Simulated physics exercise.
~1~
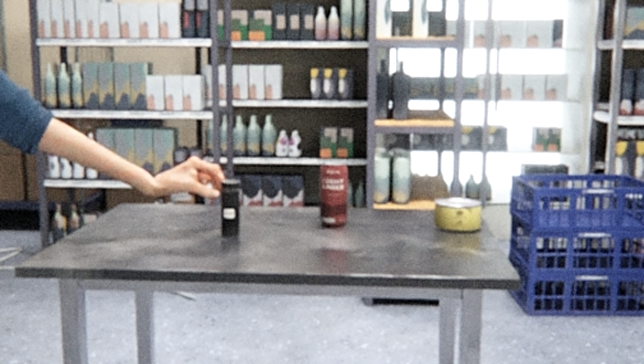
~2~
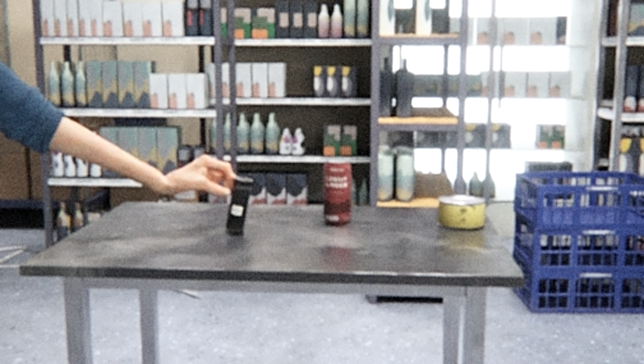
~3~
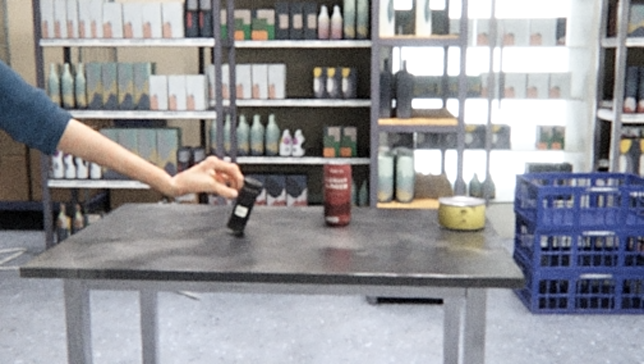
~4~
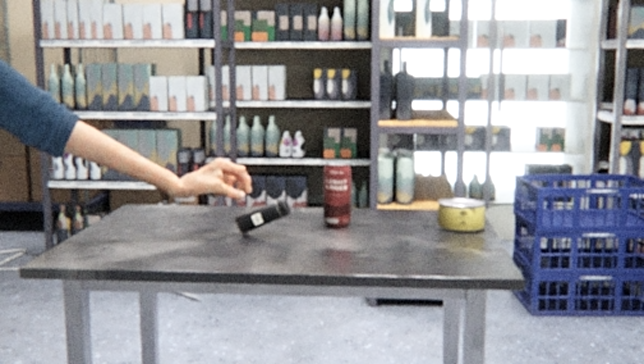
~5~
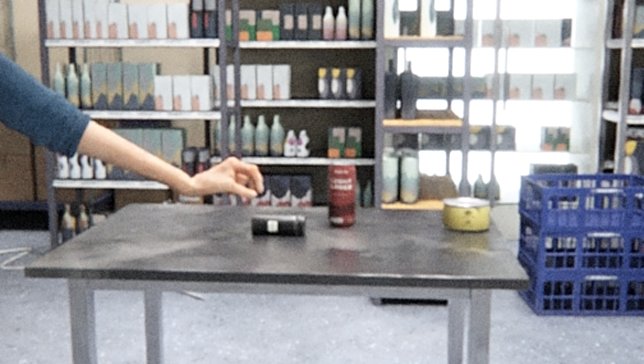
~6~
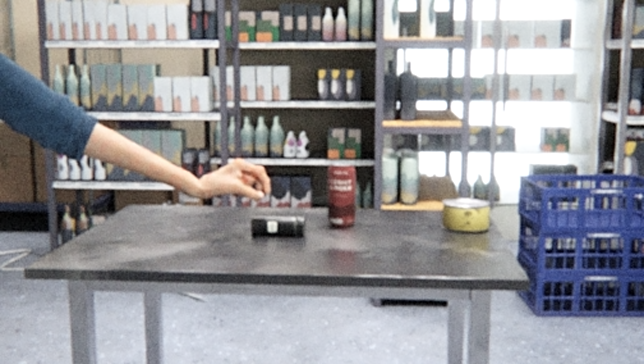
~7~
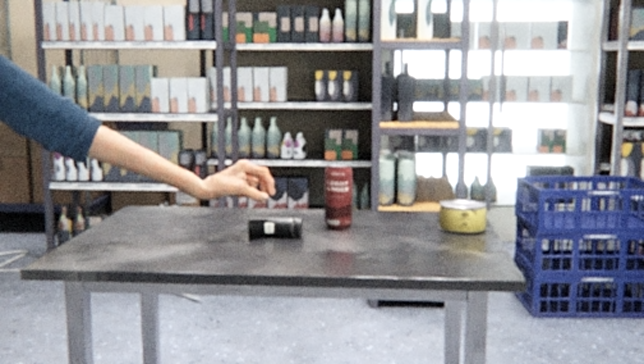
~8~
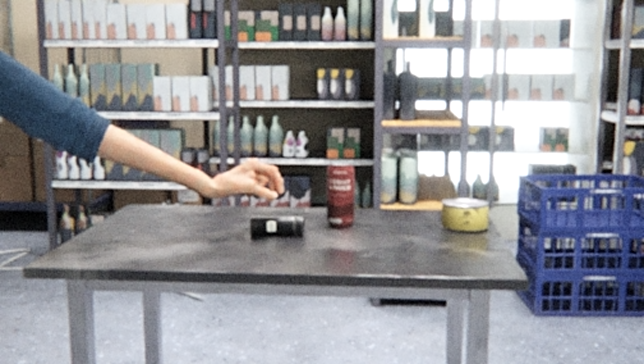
On a dark table before stocked shelves, a hand pushing a small black shaker rightward until it topples onto its side.
